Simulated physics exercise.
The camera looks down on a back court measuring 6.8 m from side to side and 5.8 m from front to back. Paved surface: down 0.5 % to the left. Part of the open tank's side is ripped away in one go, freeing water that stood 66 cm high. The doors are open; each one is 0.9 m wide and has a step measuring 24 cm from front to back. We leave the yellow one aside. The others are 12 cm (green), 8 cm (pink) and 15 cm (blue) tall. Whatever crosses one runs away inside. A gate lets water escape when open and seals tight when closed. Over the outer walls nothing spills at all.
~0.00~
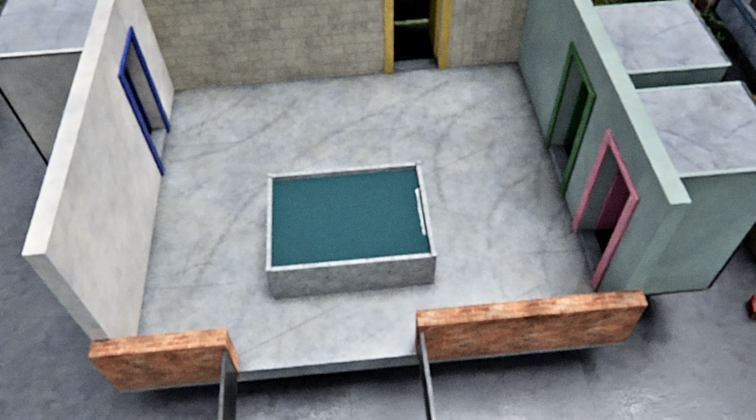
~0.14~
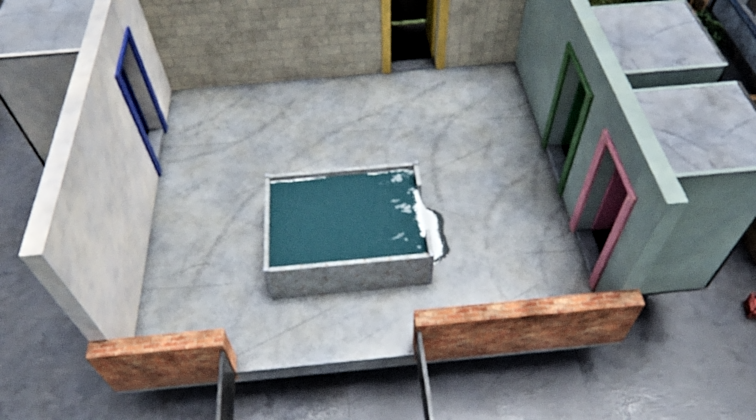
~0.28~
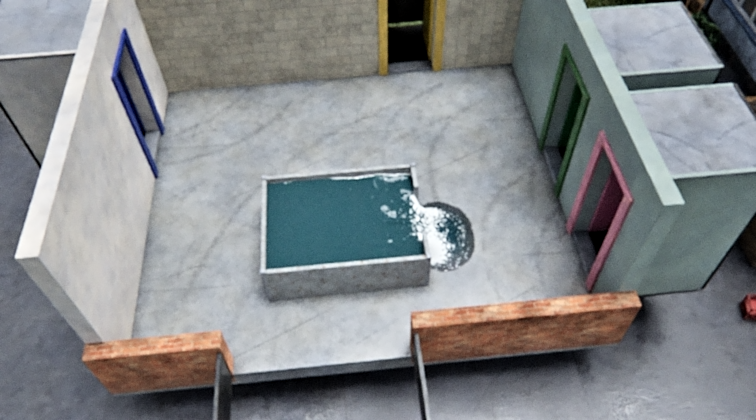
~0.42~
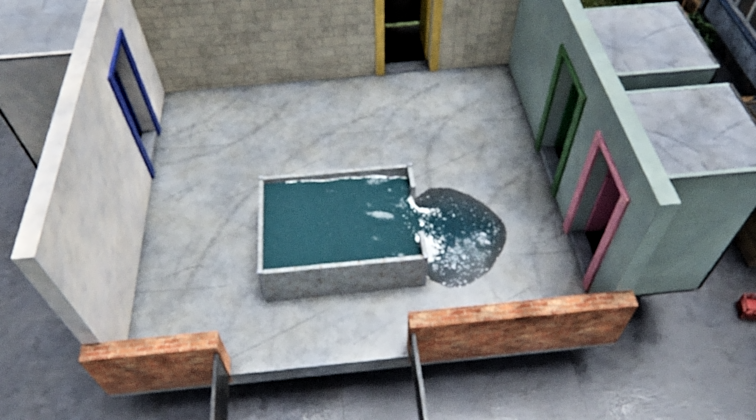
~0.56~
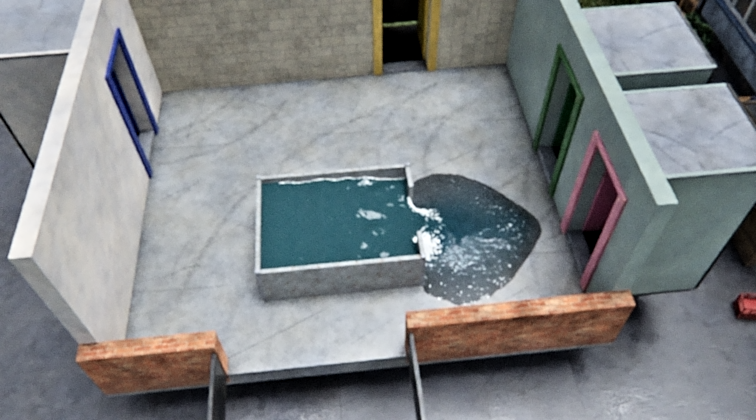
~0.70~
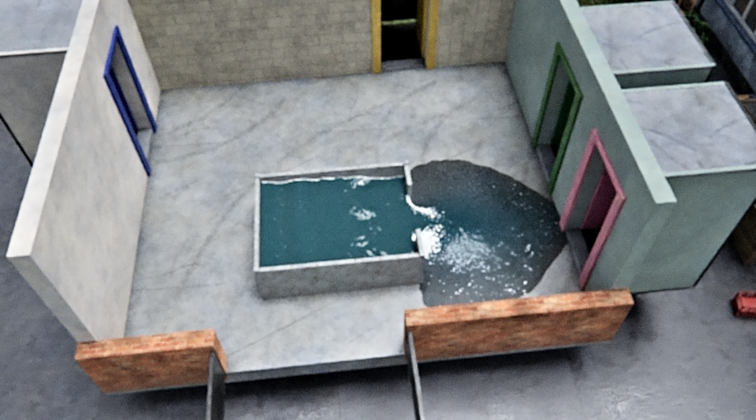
In the walled court, water bursts from the tank's right side and spreads across the pavement.
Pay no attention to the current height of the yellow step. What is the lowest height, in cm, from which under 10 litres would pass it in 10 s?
6.5 cm.
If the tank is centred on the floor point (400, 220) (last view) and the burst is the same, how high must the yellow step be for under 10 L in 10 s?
Then roughly 6.5 cm.
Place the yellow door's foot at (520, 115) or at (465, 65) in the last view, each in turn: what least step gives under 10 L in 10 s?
In turn: About 7.0 cm, about 14.5 cm.
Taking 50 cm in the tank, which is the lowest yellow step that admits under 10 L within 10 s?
You'd need a step of close to 4.5 cm.
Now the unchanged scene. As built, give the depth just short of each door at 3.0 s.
In cm: Green 18, yellow 0, pink 22, blue 0.
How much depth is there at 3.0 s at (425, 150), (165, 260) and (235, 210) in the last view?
First spot about 0 cm, second about 0 cm, third about 0 cm.
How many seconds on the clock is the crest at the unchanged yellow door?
Around 6.5 seconds.
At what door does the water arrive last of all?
Coming last is the blue one.
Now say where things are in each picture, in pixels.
The first picture shows the open tank at (348, 216) is whole and still, 66 cm deep; the yellow door at (417, 27) is dry.
In the second picture, the front is at (439, 220), 0.3 m from the gap at (420, 226); 0.2 m2 of floor is wet, 66 cm left at the back.
In the third picture, water pours out at (417, 229) and has run 0.8 m, to (469, 237); about 11 cm deep outside, 66 cm at the back.
In the fourth picture, water pours out at (414, 229) and has run 1.4 m, to (501, 237); about 7 cm deep outside, 66 cm at the back.
In the fifth picture, water pours out at (412, 229) and has run 2.0 m, to (535, 233); about 5 cm deep outside, 66 cm at the back.
In the sixth picture, the front is at (565, 235), 2.4 m from the gap at (411, 227); 4.7 m2 of floor is wet, 64 cm left at the back; the yellow door at (405, 28), 4.0 m from the gap, is still 2.8 m from the nearest water.
After 1.4 s water covers 25 % of the floor, deepest (36 cm) near (421, 233); it has not reached the yellow door.
After 3.0 s water covers 30 % of the floor, deepest (24 cm) near (551, 249); it has not reached the yellow door.
After 10.0 s water covers 90 % of the floor, deepest (11 cm) near (586, 319); 7 cm at the yellow door, 11 litres in over its 6 cm step.
At the yellow door as built, the water arrived by 3.2 s and peaked near 9 cm at 6.6 s.
Run again over the same 10 s with other heights there, 21 litres in over 5 cm, 2 litres over 8 cm. The limit of 10 litres is kept from about 6.5 cm up.
